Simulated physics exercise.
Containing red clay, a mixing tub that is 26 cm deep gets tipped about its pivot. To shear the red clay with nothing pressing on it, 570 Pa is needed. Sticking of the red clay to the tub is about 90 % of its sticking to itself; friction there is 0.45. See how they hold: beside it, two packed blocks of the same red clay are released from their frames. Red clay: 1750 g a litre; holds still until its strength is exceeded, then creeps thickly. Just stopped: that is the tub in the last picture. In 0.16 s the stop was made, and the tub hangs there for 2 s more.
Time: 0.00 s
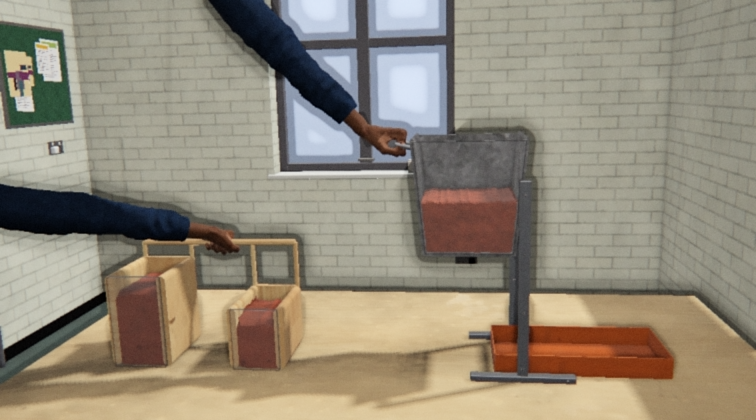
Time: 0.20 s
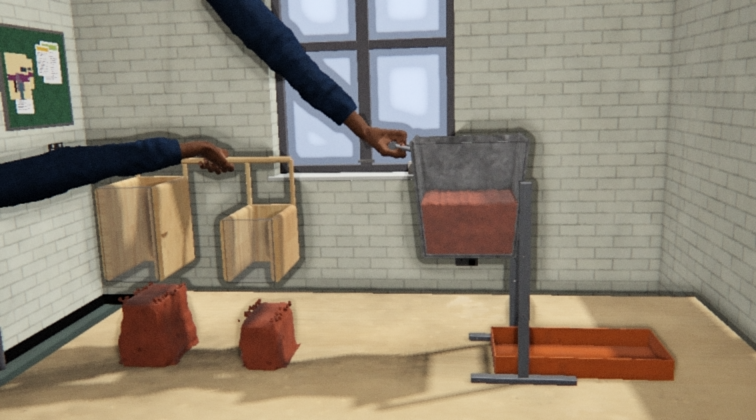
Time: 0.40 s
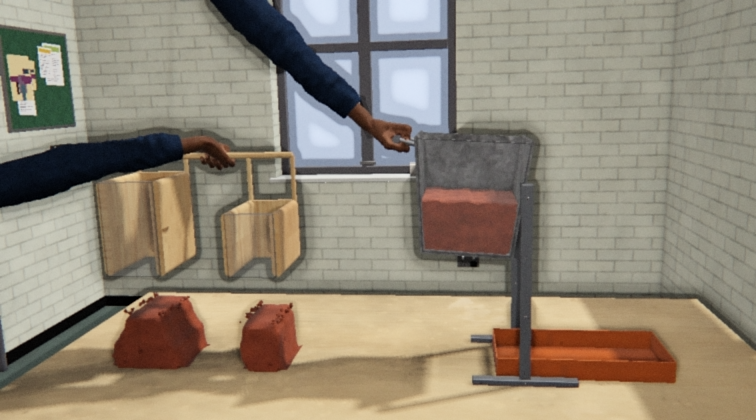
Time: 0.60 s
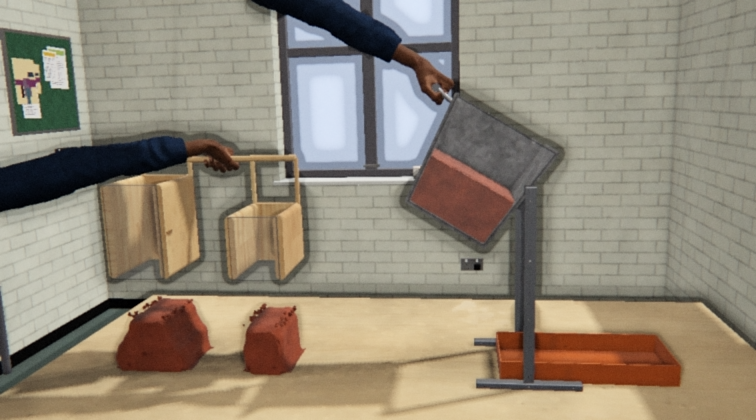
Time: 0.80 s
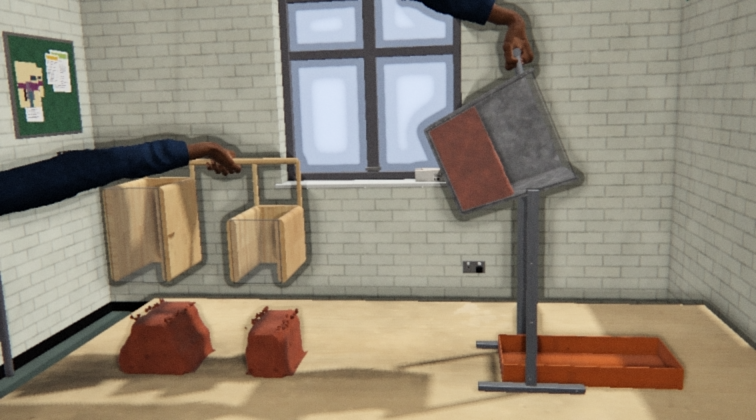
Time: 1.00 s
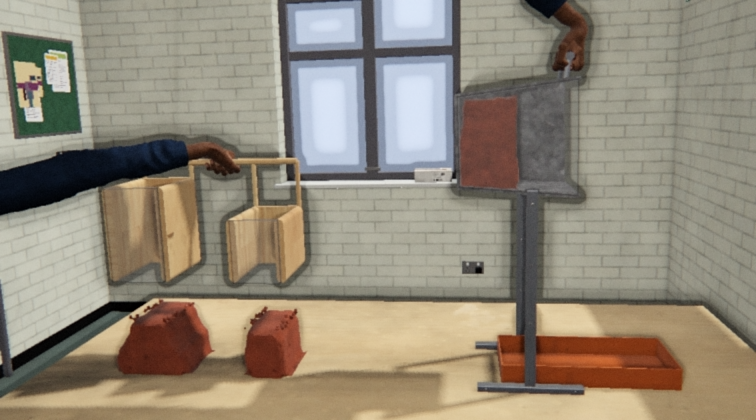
Two joined wooden moulds rise in one hand, leaving two red clay blocks on the surface, the left one slumping lower. Another hand then swings a grey tub clockwise onto its side above an orange tray, red clay still inside.
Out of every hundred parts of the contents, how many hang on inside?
Some 100 in every hundred.
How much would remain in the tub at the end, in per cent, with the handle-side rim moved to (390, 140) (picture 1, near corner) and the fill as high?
65 %.
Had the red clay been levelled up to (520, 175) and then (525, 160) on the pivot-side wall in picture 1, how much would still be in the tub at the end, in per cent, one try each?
First try around 70 %, second try around 65 %.
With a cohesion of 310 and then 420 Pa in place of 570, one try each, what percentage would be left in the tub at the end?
Expect about 80 in a hundred, then about 95 in a hundred.
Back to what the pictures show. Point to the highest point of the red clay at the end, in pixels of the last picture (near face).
On the near face, the top ends up close to (515, 134).
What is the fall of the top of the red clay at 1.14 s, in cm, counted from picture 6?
I reckon it's close to 3 cm.
By 1.14 s, the tub is at 89 degrees and holds 100 %.
By 1.31 s, the tub is at 89 degrees and holds 100 %.
By 1.48 s, the tub is at 89 degrees and holds 100 %.
By 1.65 s, the tub is at 89 degrees and holds 100 %.
By 3.00 s, at the end, the tub is at 89 degrees and holds 100 %.
